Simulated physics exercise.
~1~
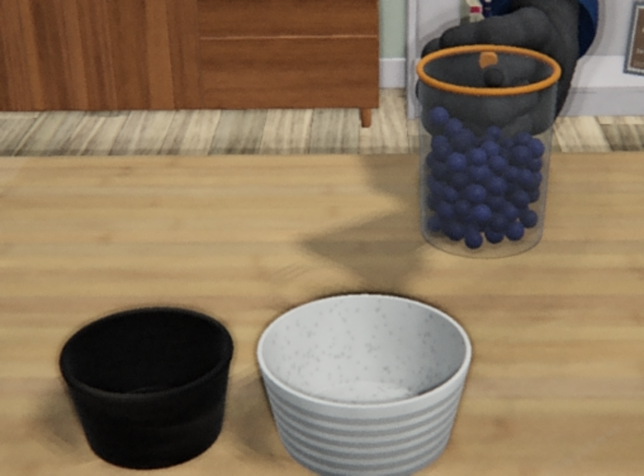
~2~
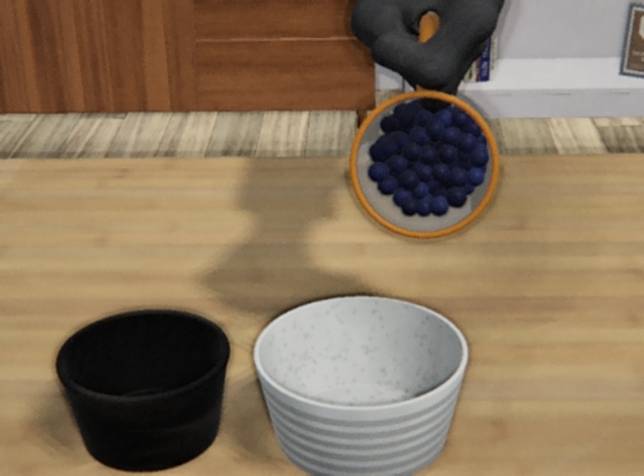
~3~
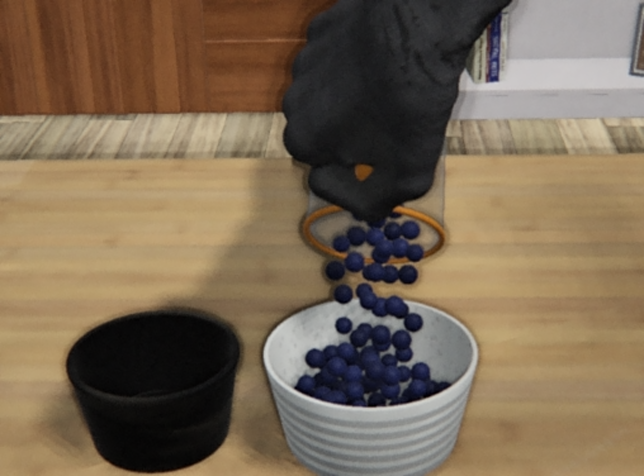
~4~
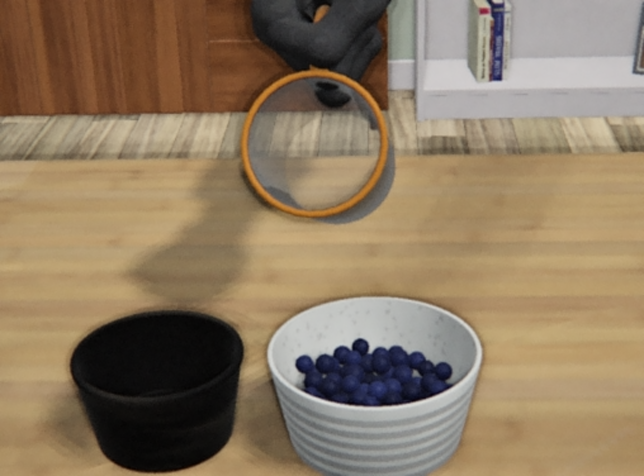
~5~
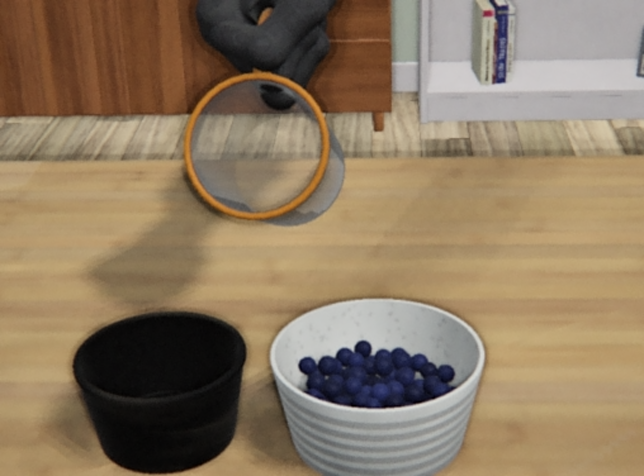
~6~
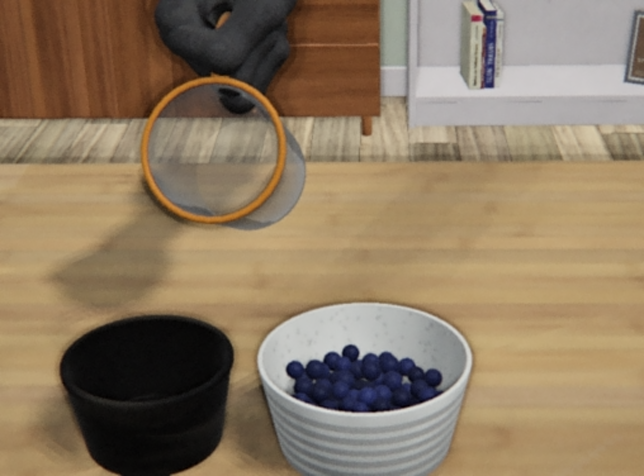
Blueberries tumbling from a clear orange-rimmed cup tipped by a dark gloved hand into a white bowl, leaving the black bowl empty.
